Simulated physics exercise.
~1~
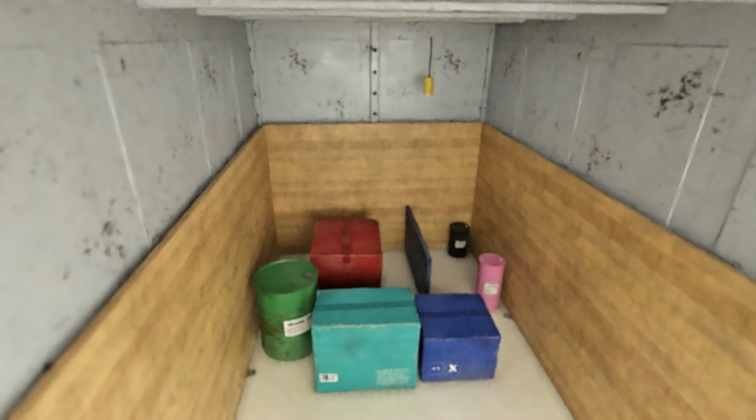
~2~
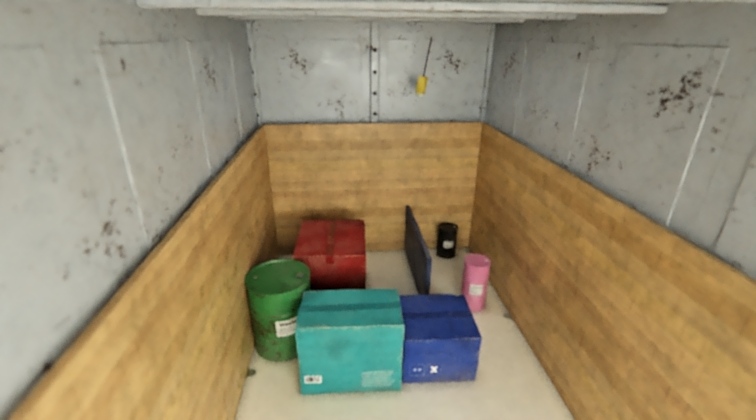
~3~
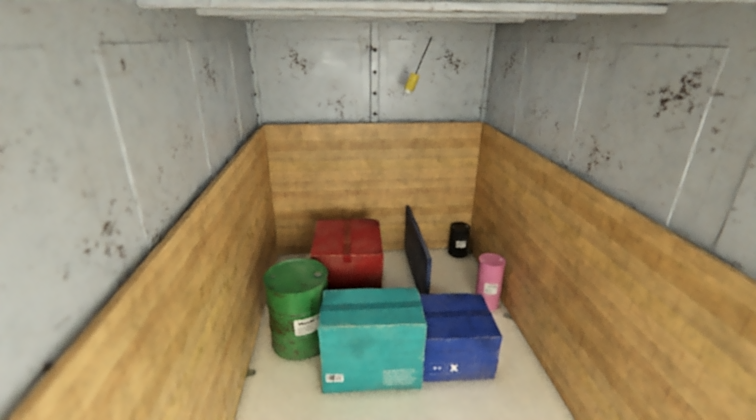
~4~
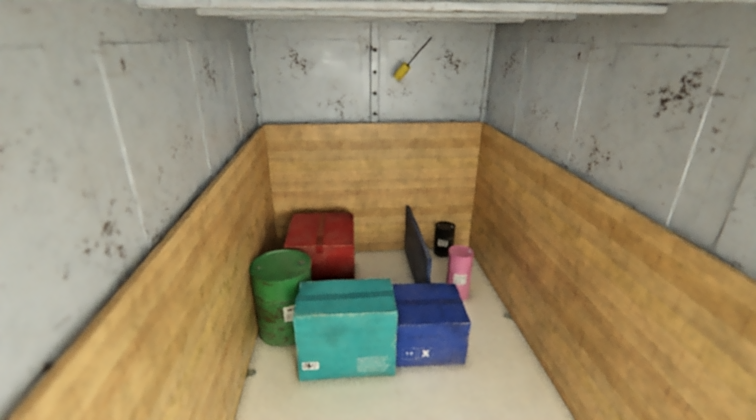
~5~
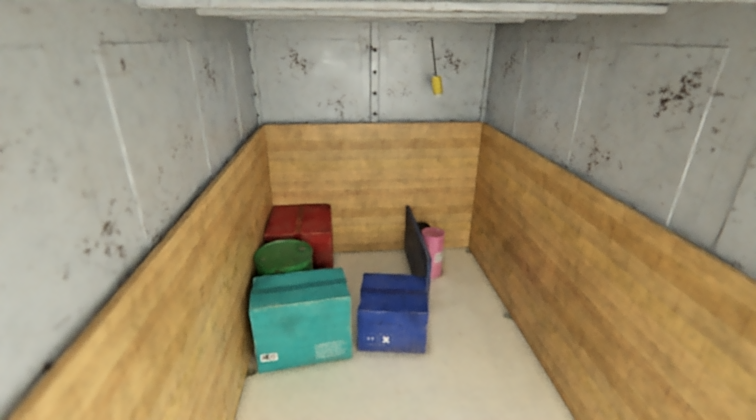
Loose boxes, drums and canisters slide left, right, then left again, bunching toward the bulkhead.
